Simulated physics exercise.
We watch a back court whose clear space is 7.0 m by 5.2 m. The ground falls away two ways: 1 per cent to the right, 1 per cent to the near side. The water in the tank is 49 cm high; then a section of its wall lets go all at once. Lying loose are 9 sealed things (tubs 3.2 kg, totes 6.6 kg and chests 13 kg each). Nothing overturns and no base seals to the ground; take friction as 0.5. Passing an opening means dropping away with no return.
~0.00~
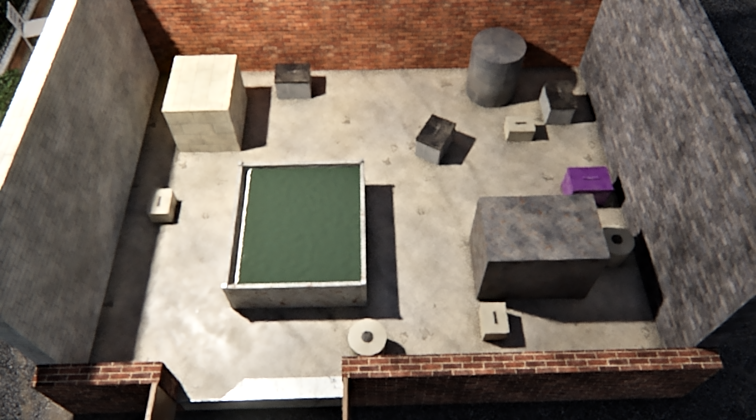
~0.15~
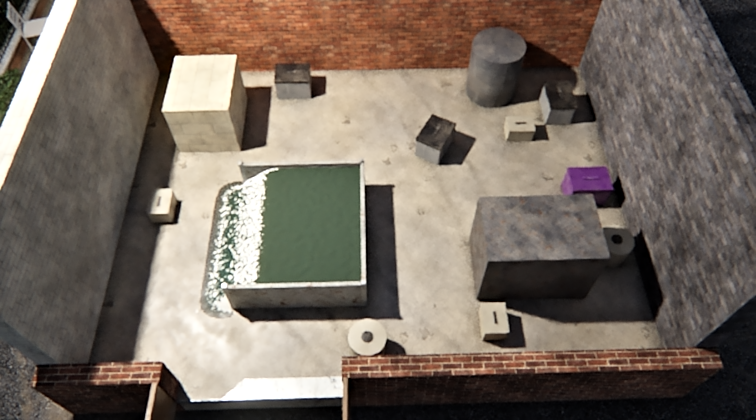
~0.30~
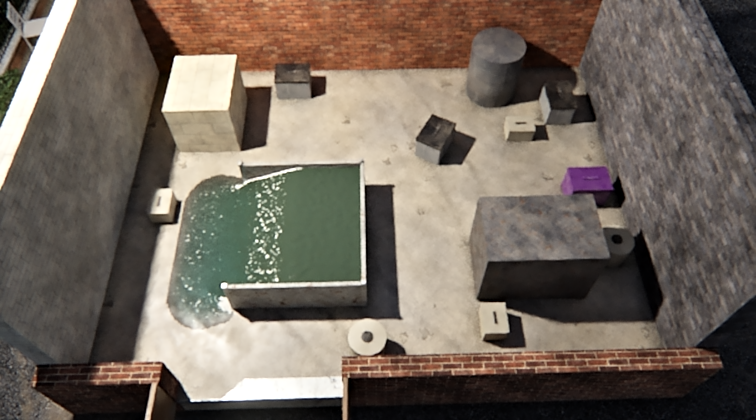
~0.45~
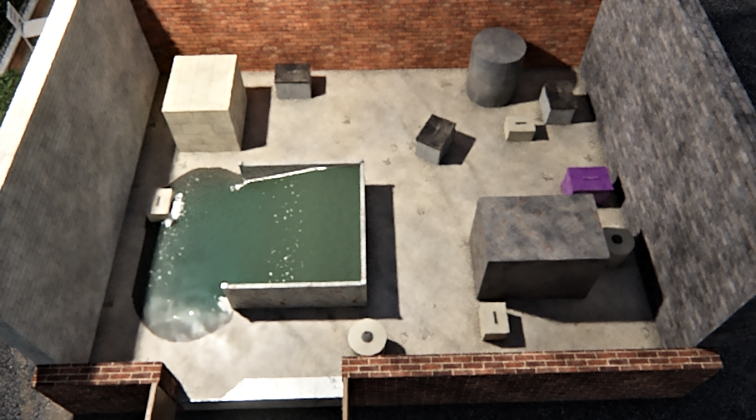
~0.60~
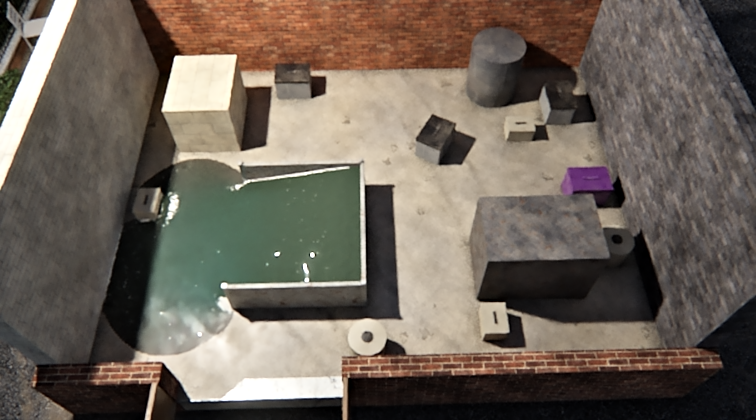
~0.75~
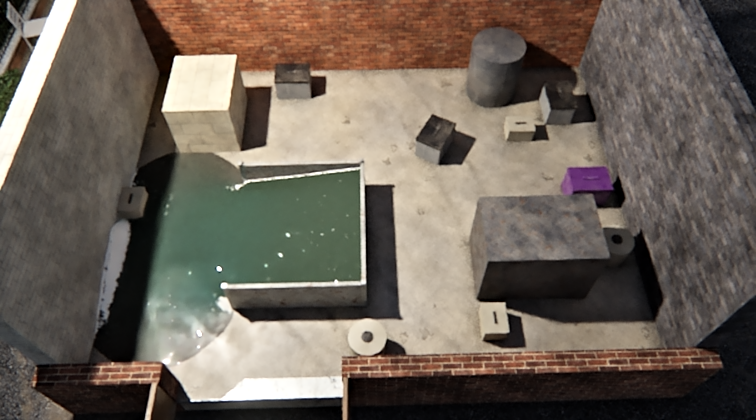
Walled back court with green water pouring from a tank's left side, spreading across the floor and shifting a small pale box.
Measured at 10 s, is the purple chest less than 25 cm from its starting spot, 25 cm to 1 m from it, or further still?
It remains in place.
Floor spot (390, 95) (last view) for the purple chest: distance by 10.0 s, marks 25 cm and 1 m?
From that spot, it remains nearly still.
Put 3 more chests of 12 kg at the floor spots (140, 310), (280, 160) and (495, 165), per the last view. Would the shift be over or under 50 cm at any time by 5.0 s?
Beyond it, beyond it, within it.
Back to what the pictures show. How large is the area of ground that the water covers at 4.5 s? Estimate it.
About 22 m2 is covered.
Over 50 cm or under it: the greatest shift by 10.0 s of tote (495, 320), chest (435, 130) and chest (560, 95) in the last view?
Taking them in order: Exceeded, fell shy and fell shy.
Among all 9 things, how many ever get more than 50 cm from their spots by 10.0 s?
Total: 5.
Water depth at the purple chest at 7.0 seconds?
I'd say around 3 cm.
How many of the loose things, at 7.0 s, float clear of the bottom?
I count 3.
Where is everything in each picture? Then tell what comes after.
In the first picture, the purple chest at (590, 178), on the bottom; 3.0 m2 under water; 0 of 9 have shifted.
In the second picture, the purple chest at (590, 178) rests on the ground; water covers 3.8 m2; 0 of 9 have shifted.
In the third picture, the purple chest at (590, 178), on the bottom; 4.8 m2 under water; 0 of 9 have shifted.
In the fourth picture, the purple chest at (590, 178) rests on the ground; water covers 5.9 m2; 0 of 9 have shifted.
In the fifth picture, the purple chest at (590, 178) rests on the ground; water covers 7.2 m2; 1 of 9 have shifted.
In the sixth picture, the purple chest at (590, 178), on the bottom; 7.8 m2 under water; 1 of 9 have shifted.
After 2.0 s the purple chest is near (590, 178), 0.0 m from its start, aground; 0 of 9 are out; 1 afloat.
After 4.5 s the purple chest is near (590, 178), 0.0 m from its start, aground; 0 of 9 are out; 2 afloat.
After 7.0 s the purple chest is near (590, 178), 0.0 m from its start, aground; 0 of 9 are out; 3 afloat.
After 10.0 s the purple chest is near (590, 178), 0.0 m from its start, aground; 0 of 9 are out; 3 afloat.
